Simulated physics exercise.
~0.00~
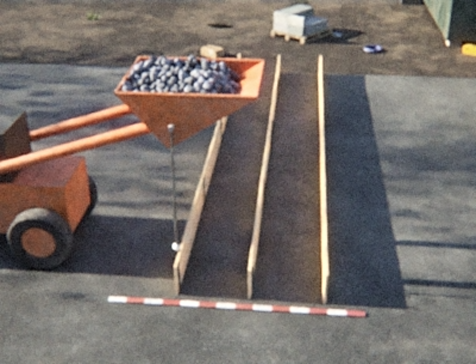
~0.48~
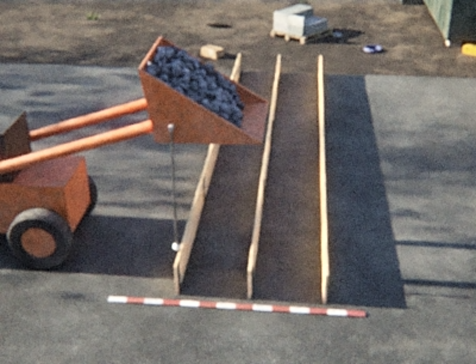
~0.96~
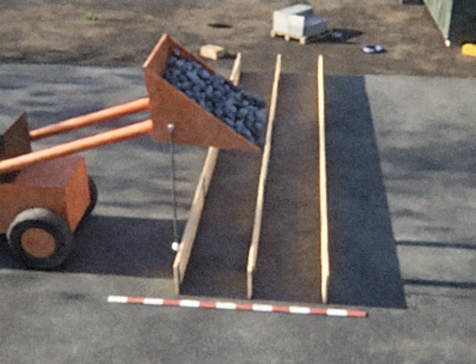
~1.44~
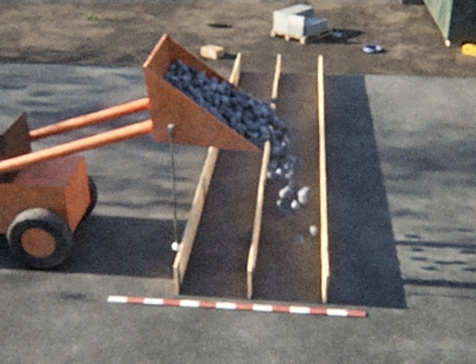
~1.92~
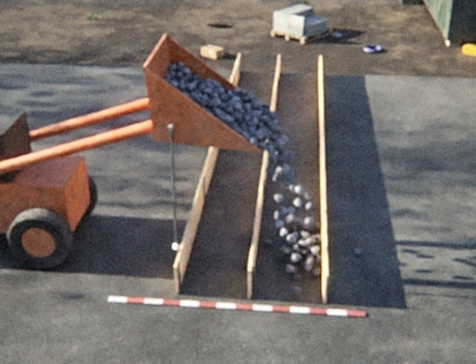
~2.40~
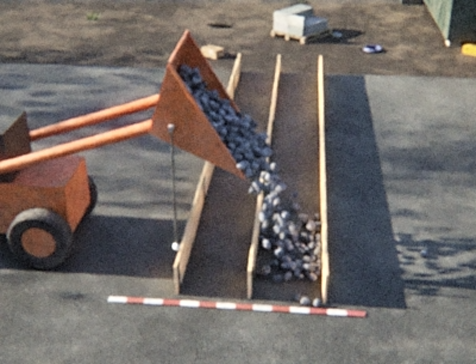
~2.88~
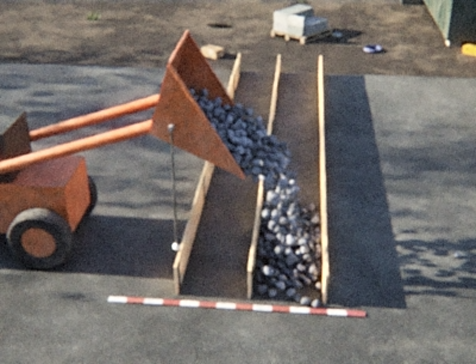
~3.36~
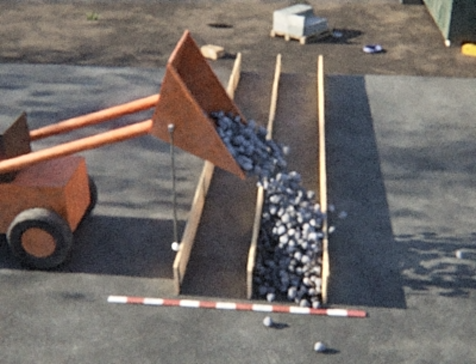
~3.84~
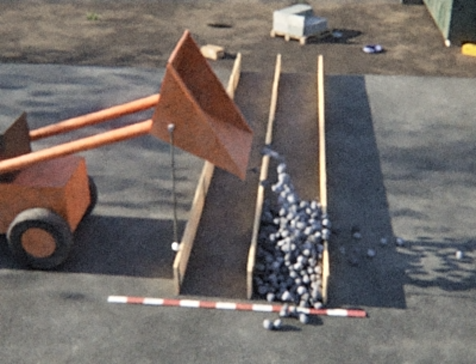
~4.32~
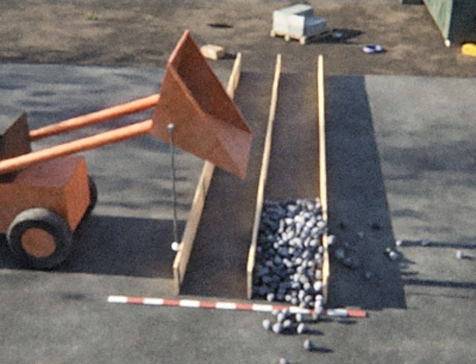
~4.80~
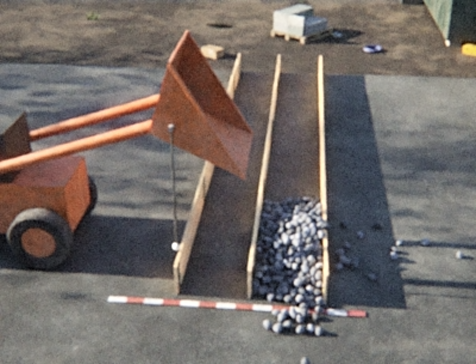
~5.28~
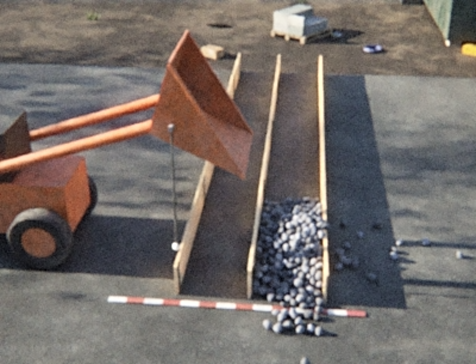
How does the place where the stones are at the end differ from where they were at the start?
At the start the stones were piled in the loader's raised bucket. At the end most of them lay on the ground between the middle and right boards, lower down and further right, with some spilled beyond the boards.
